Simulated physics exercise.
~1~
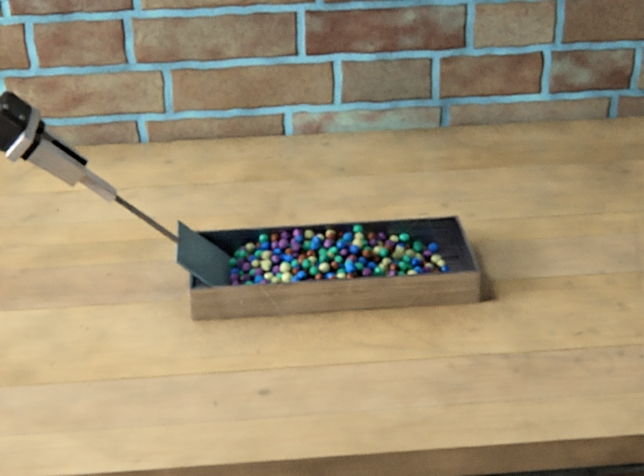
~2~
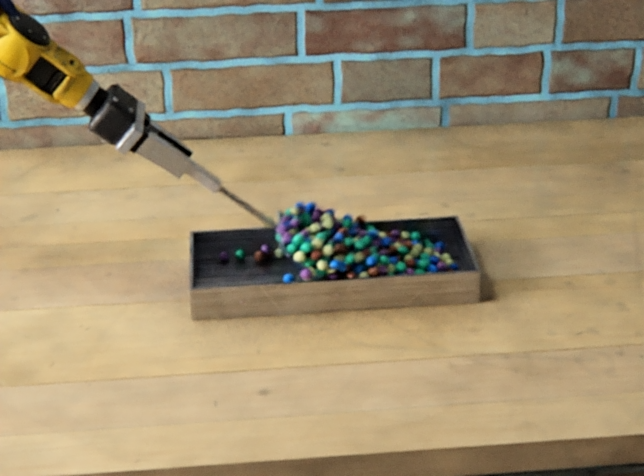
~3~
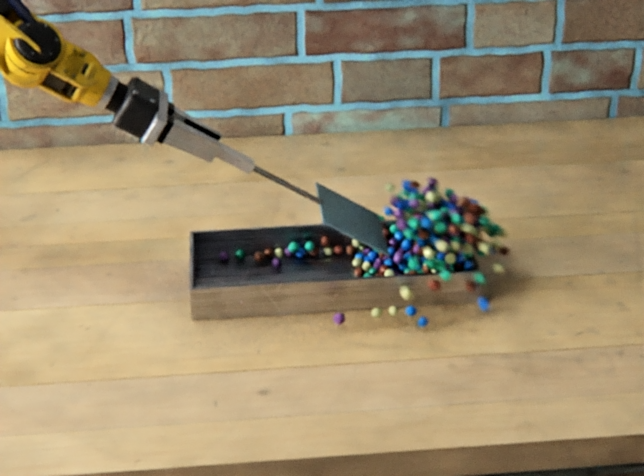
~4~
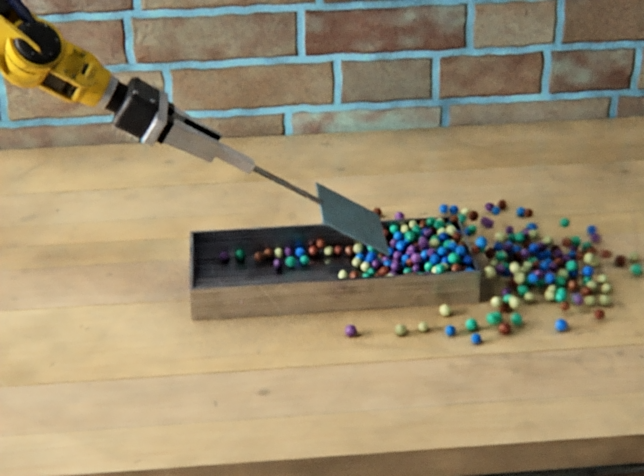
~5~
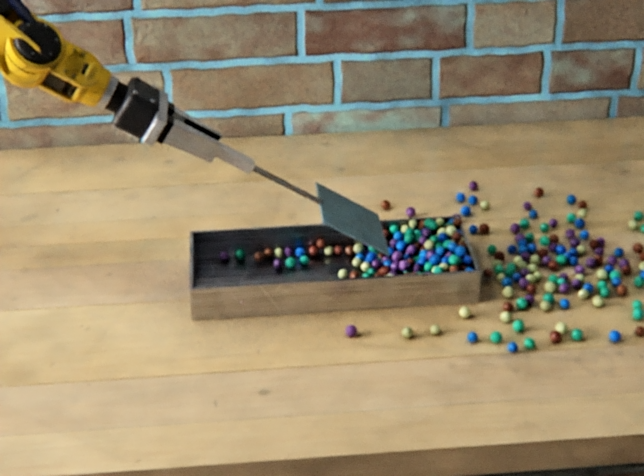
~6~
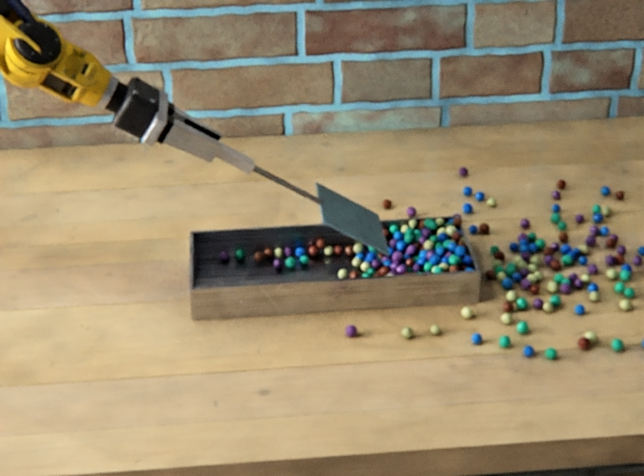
A robotic arm's flat blade pushed a heap of colorful little balls rightward along a dark-lined wooden tray until many spilled over the right end and scattered across the table, while the blade stopped and the rest stayed piled inside.
